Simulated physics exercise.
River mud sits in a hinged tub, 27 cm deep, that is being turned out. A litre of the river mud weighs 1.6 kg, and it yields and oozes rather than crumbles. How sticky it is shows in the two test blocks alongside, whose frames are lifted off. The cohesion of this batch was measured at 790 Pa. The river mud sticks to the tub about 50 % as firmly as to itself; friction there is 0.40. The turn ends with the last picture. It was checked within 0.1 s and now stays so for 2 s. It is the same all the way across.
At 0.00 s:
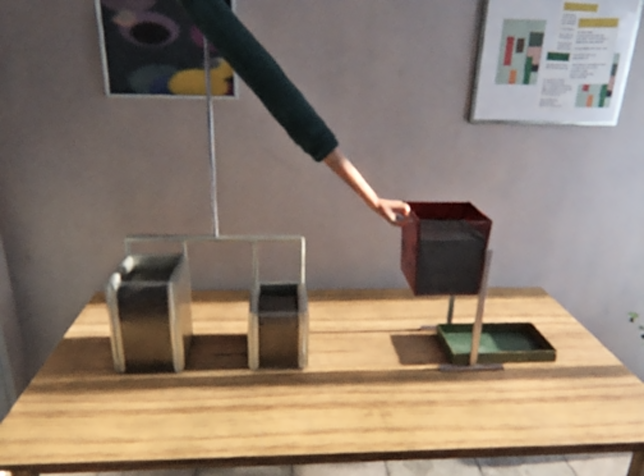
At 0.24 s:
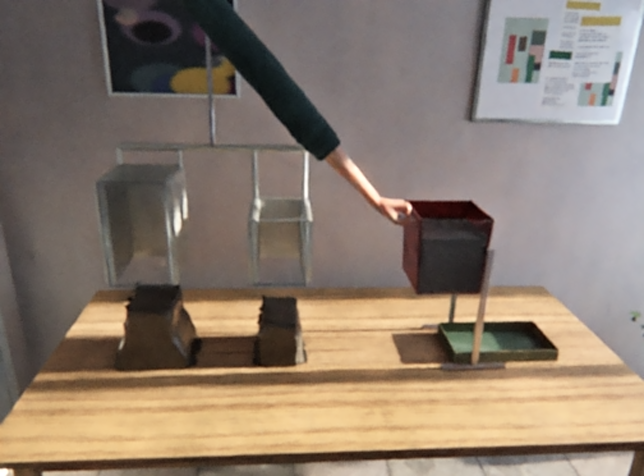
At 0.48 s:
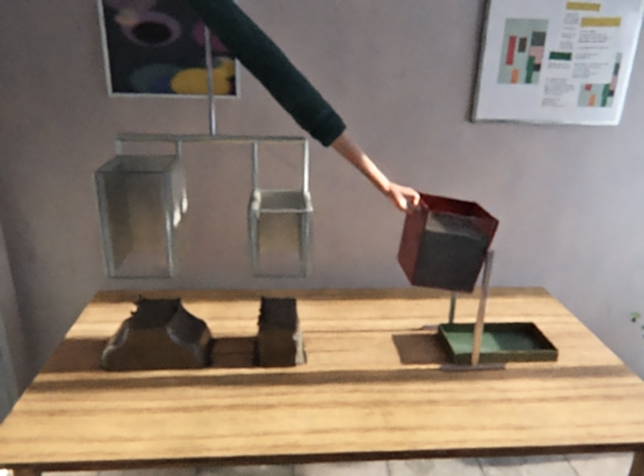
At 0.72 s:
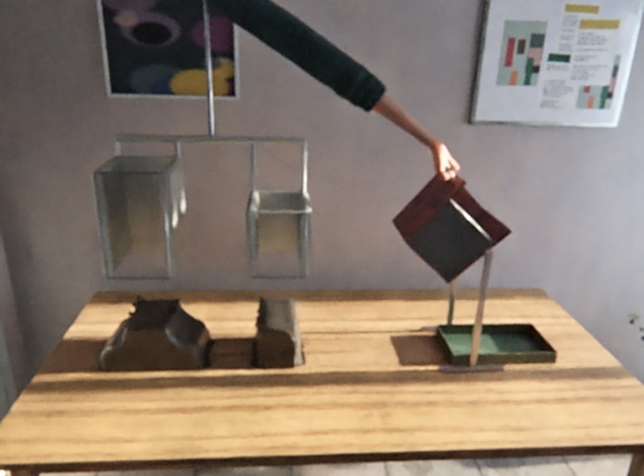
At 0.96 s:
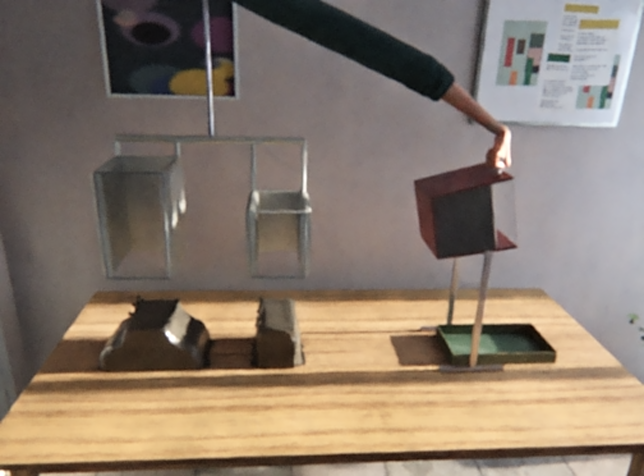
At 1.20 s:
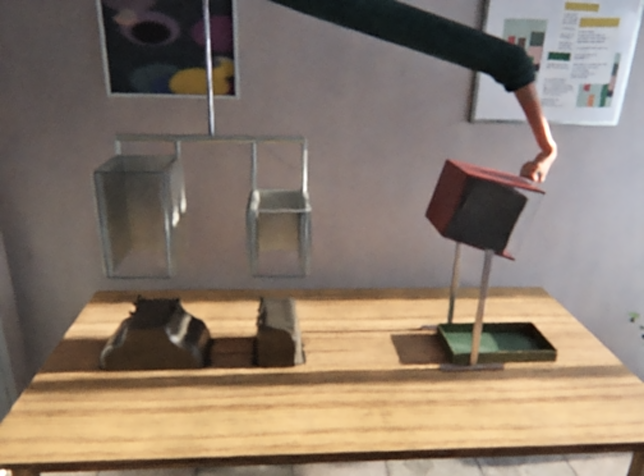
We see metal casings rise off two dark blocks, which sag, the left one more, while a hand on a reddish tub of dark mud turns it over clockwise above a green tray, the mud staying inside.
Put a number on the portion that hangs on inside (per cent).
About 0 %.
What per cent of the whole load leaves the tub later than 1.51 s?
Near 45 %.
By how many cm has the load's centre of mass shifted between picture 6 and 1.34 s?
About 7 cm.
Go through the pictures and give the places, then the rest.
In the first frame, handle-side rim at (420, 221), tilt 0 degrees; highest point of the river mud at (477, 240); test blocks 30 cm, 19 cm high (left to right).
In the second frame, handle-side rim at (422, 220), tilt 0 degrees; highest point of the river mud at (479, 238); test blocks 24 cm, 19 cm high (left to right).
In the third frame, handle-side rim at (429, 210), tilt 9 degrees; highest point of the river mud at (430, 230); test blocks 19 cm, 18 cm high (left to right).
In the fourth frame, handle-side rim at (466, 184), tilt 43 degrees; highest point of the river mud at (451, 202); test blocks 19 cm, 18 cm high (left to right).
In the fifth frame, handle-side rim at (513, 179), tilt 78 degrees; highest point of the river mud at (488, 187); test blocks 19 cm, 18 cm high (left to right).
In the sixth frame, handle-side rim at (544, 194), tilt 105 degrees; highest point of the river mud at (482, 182); test blocks 19 cm, 18 cm high (left to right).
By 1.34 s, the tub is at 105 degrees and holds 86 %.
By 1.51 s, the tub is at 105 degrees and holds 43 %.
By 1.68 s, the tub is at 105 degrees and holds 22 %.
By 1.85 s, the tub is at 105 degrees and holds 0 %.
By 3.20 s, at the end, the tub is at 105 degrees and holds 0 %.
